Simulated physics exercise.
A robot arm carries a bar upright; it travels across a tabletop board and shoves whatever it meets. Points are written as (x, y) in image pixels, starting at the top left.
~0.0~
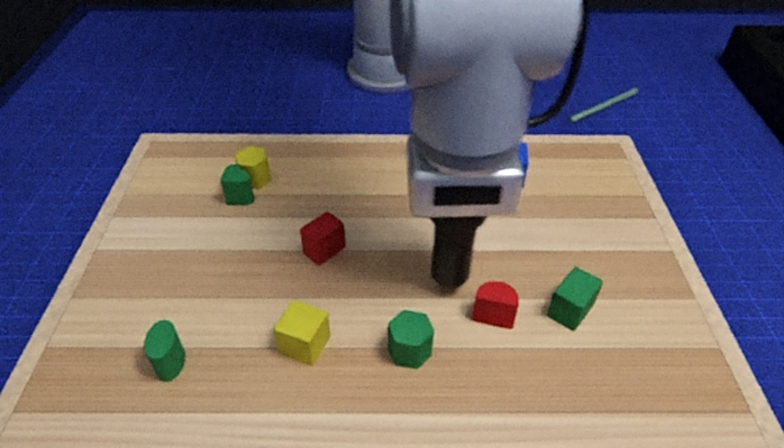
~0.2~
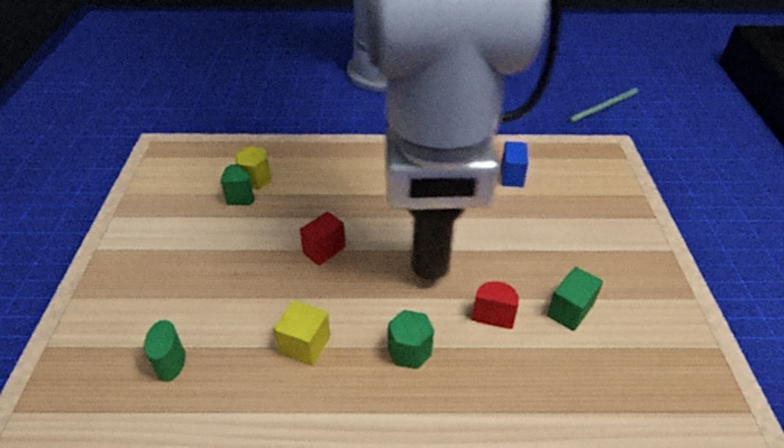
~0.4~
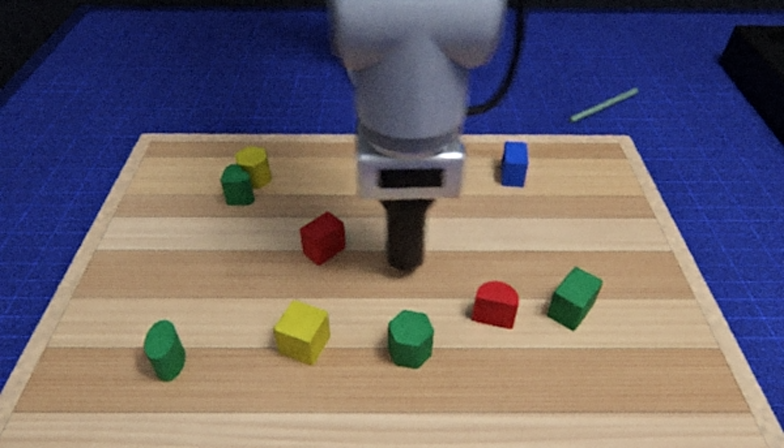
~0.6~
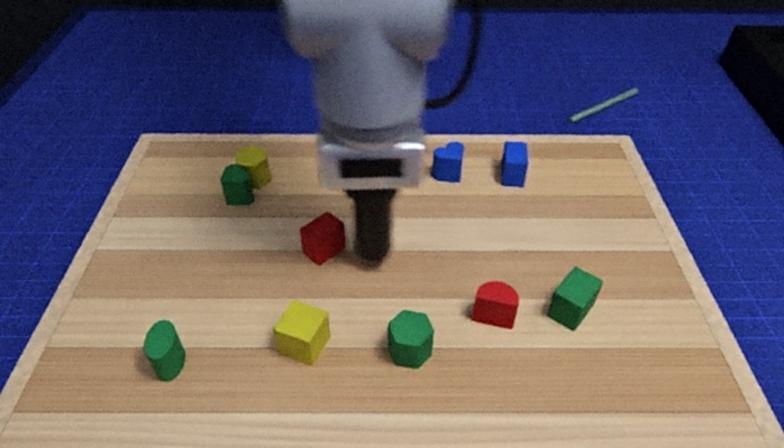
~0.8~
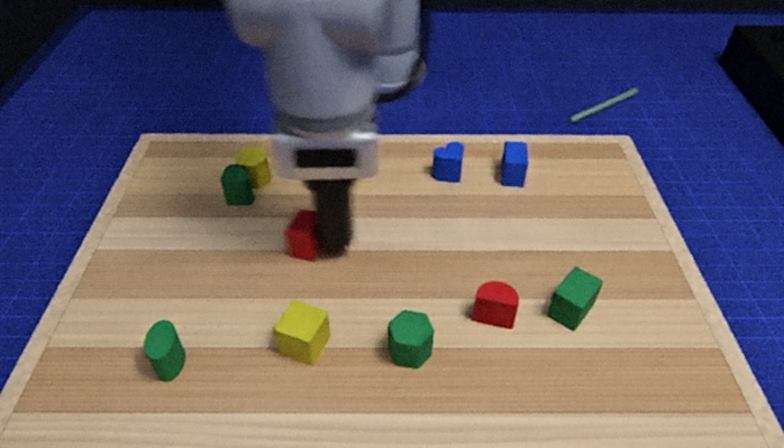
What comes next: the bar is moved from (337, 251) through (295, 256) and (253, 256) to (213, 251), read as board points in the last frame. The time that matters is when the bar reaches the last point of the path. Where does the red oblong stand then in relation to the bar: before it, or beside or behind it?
I think the bar keeps pushing the red oblong along right to the end.
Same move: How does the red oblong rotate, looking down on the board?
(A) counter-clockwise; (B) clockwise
Correct choice: B.
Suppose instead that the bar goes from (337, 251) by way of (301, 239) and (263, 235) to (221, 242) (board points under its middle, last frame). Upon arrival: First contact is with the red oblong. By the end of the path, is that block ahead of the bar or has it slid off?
The bar still has the red oblong in front of it when the path ends.
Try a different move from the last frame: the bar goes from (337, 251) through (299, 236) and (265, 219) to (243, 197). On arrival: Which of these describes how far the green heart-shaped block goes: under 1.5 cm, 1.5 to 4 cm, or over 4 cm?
Its displacement is between 1.5 and 4 cm.
What follows on the original path. One third of the way, bar (292, 244); red oblong (261, 222), turned 25° clockwise.
Two thirds of the way, bar (250, 244); red oblong (223, 219), turned 35° clockwise.
At the end, bar (209, 239); green heart-shaped block unmoved; red oblong (188, 211), turned 45° clockwise.
